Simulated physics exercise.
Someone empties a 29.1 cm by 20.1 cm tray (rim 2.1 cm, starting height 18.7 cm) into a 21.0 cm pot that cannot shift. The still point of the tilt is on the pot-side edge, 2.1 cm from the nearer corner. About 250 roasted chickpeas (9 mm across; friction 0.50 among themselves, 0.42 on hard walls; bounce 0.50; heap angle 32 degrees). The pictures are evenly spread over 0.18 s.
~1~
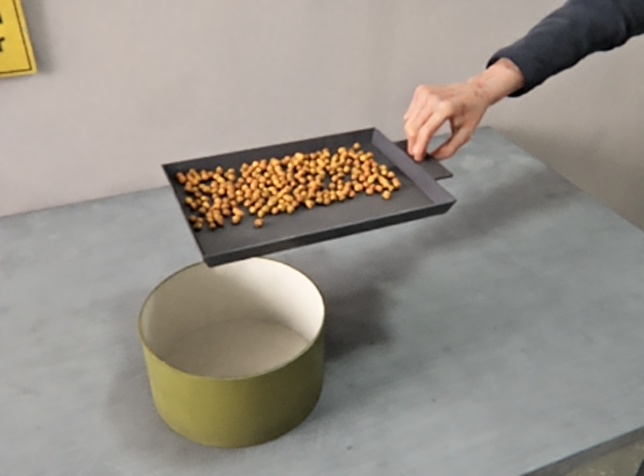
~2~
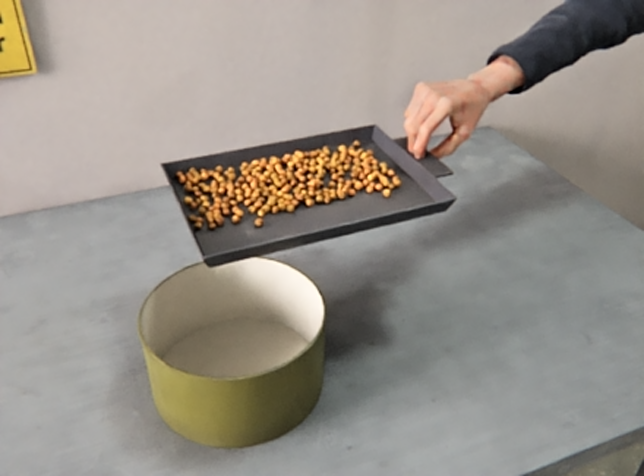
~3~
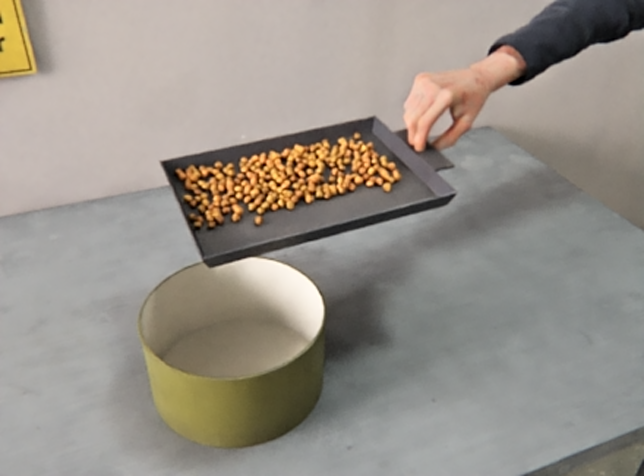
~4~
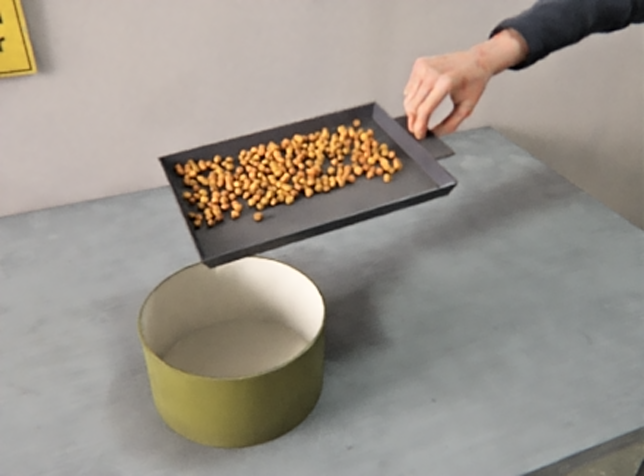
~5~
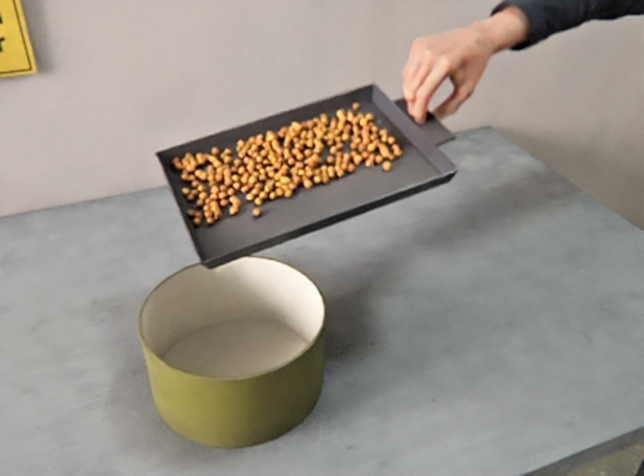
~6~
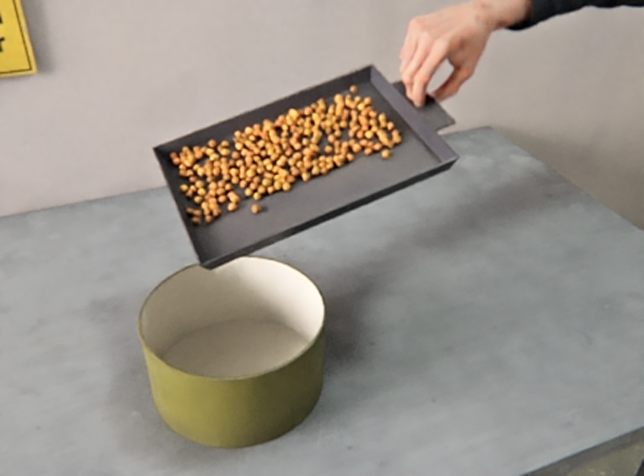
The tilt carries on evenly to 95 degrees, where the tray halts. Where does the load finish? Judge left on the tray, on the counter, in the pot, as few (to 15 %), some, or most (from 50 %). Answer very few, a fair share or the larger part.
Tray very few, counter a fair share, pot the larger part.
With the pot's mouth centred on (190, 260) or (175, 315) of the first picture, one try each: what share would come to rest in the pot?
Some 0 and 95 per cent.
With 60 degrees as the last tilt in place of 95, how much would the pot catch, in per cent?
It would be near 45 per cent.
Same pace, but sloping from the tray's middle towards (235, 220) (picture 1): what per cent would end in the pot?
Some 35 per cent.
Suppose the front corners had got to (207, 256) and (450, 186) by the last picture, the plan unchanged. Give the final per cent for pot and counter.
Pot 90, counter 10.
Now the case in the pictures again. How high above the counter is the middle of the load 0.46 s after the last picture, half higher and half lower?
Some 20 cm.
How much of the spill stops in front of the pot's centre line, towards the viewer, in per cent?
Some 90 per cent.
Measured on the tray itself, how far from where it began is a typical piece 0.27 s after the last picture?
About 5 cm.
Then, 0.27 s after the last picture, tilt 55 degrees; the tray holds 100 %, the pot 0 %.
Then, 0.46 s after the last picture, tilt 82 degrees; the tray holds 70 %, the pot 0 %.
Then, 0.76 s after the last picture, tilt 95 degrees; the tray holds 0 %, the pot 65 %.
In the end, tray 0 %, counter 35 %, pot 65 %.
